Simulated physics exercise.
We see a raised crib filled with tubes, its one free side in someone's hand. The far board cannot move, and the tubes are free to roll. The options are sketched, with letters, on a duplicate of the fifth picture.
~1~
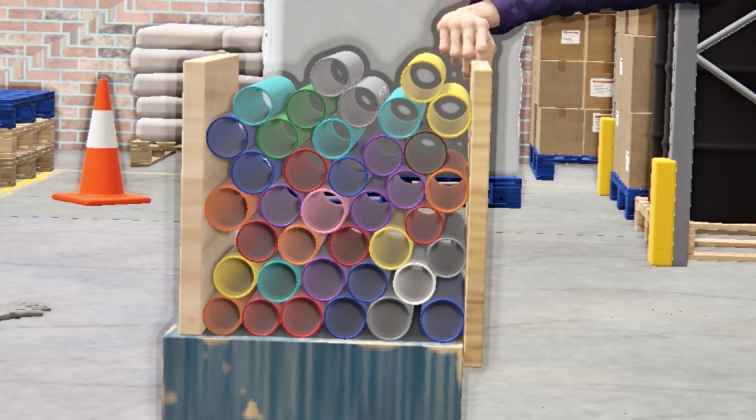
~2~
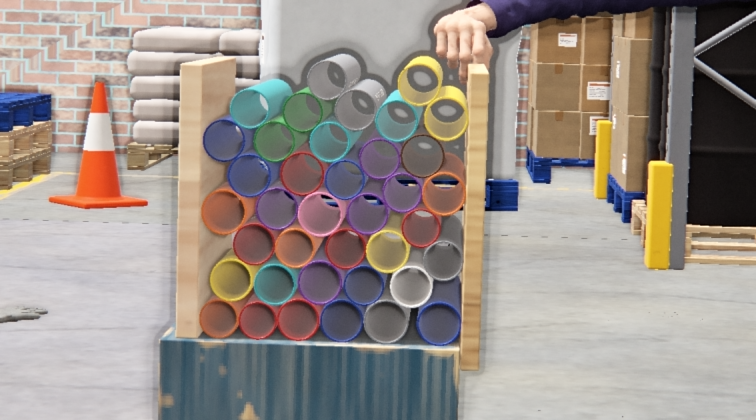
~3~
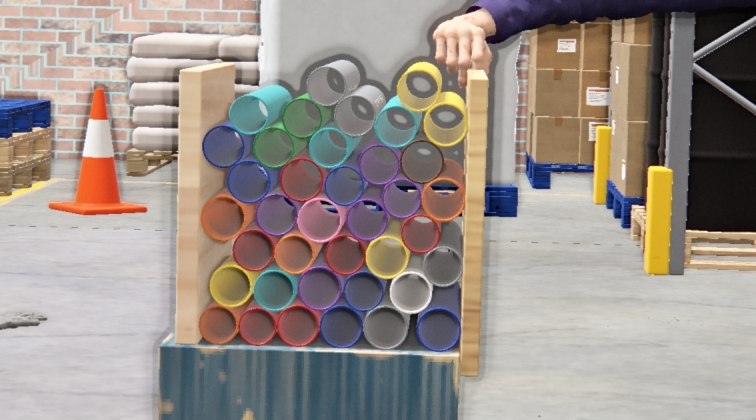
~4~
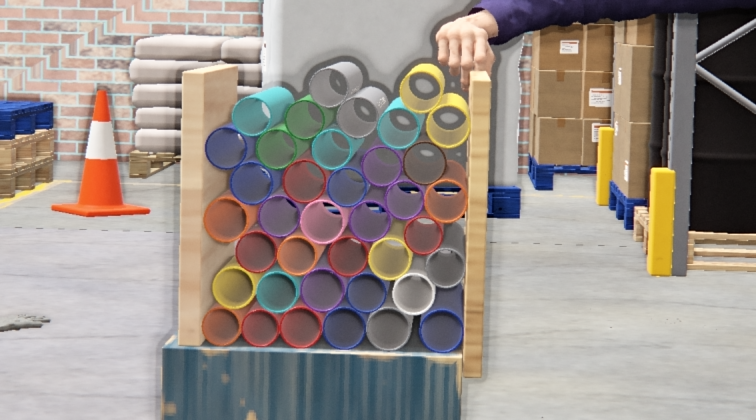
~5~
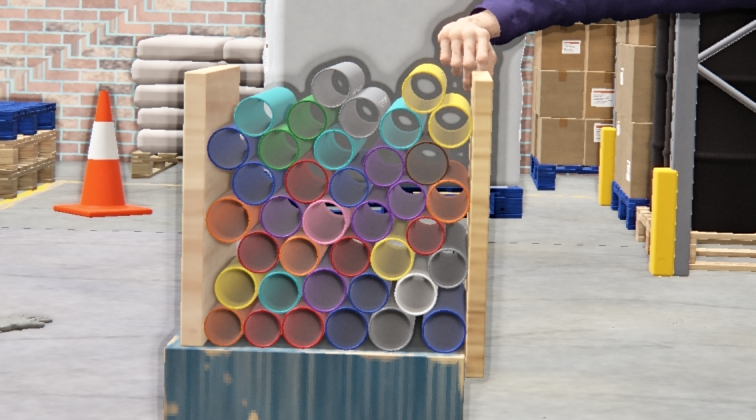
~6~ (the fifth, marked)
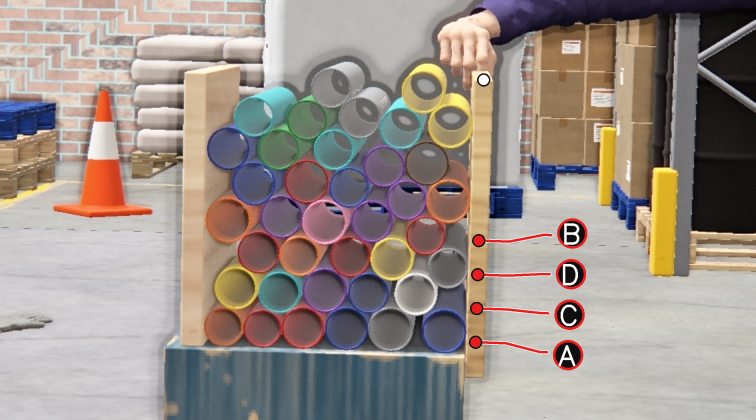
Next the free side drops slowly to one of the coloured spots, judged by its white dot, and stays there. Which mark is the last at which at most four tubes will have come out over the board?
B is the limit.
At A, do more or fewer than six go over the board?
More than six.
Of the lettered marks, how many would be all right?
One of them.
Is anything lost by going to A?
At A: Yes.
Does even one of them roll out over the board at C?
At C: Yes.
On the marked copy, A at (476, 342); B at (479, 241); C at (477, 308); D at (478, 275); the white dot at (484, 80).
Following B. Soon after the start, top of the board (472, 151).
Later, top of the board (469, 230).
In the end, top of the board (469, 240), two out over the board.
As for the rest, A more than four out over the board; C more than four out over the board; D five out over the board.
